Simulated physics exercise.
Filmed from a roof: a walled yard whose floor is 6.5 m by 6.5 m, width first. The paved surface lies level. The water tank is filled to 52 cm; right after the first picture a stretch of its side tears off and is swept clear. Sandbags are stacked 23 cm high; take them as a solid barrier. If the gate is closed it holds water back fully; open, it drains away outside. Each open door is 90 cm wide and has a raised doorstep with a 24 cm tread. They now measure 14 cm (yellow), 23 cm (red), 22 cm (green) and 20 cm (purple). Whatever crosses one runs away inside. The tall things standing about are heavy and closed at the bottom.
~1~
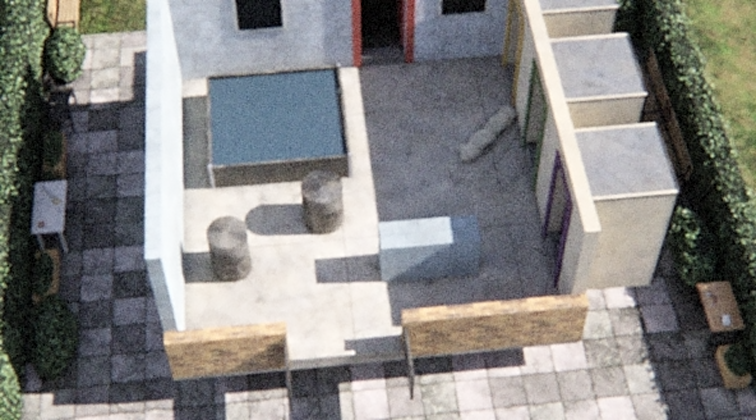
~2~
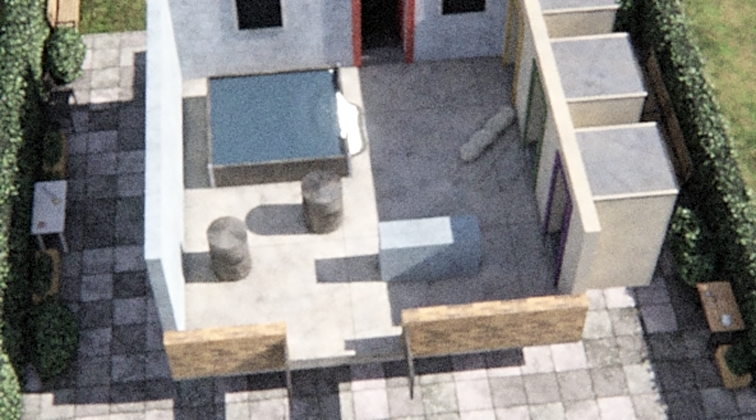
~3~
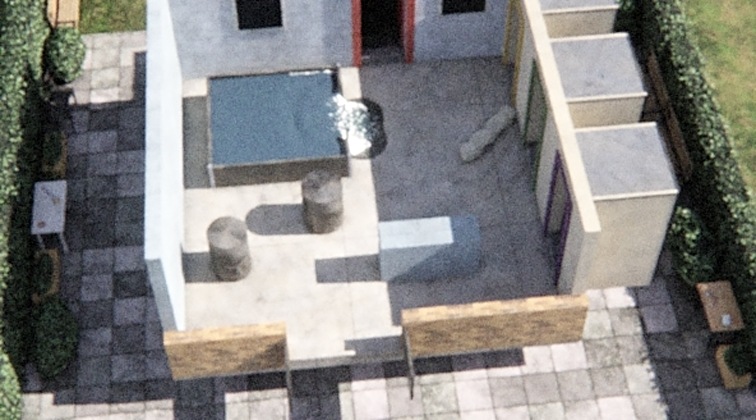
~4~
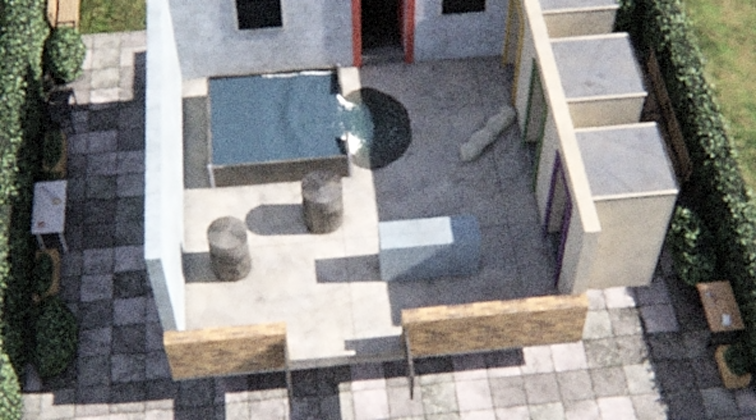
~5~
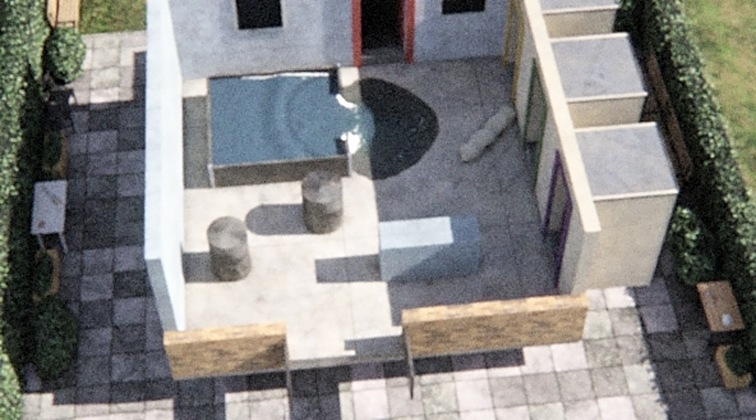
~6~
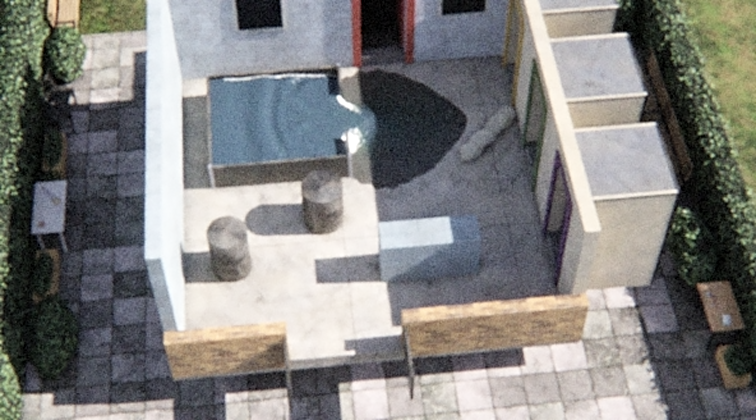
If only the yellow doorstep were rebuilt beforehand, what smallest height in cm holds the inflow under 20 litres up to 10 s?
Close to 27 cm is just enough.
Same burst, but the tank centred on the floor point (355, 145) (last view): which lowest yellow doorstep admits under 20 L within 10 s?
Then roughly 29 cm.
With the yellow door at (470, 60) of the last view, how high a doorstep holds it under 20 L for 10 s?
About 25 cm.
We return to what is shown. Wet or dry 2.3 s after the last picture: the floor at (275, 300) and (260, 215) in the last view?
In turn: Dry, still dry.
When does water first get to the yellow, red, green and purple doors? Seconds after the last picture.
Arrival: Yellow 0.6 s, red 0.4 s, green 1.5 s, purple 1.8 s.
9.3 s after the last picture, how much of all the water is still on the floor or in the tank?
Some 92 per cent remains.
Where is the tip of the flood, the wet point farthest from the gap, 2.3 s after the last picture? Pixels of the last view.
At about (564, 313).
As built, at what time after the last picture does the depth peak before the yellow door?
Around 2.0 s.
Then, 0.7 s after the last picture water covers 25 % of the floor, deepest (32 cm) near (351, 127); 7 cm at the yellow door, 0 litres in over its 14 cm doorstep.
Then, 2.3 s after the last picture water covers 35 % of the floor, deepest (32 cm) near (511, 93); 29 cm at the yellow door, 92 litres in over its 14 cm doorstep.
Then, 9.3 s after the last picture water covers 90 % of the floor, deepest (16 cm) near (182, 80); 12 cm at the yellow door, 221 litres in over its 14 cm doorstep.
At the yellow door as built, the water peaked near 30 cm, 2.1 s after the last picture.
Run again over the same 10 s with other heights there, 58 litres in over 22 cm, 8 litres over 30 cm. The limit of 20 litres is kept from about 27 cm up.
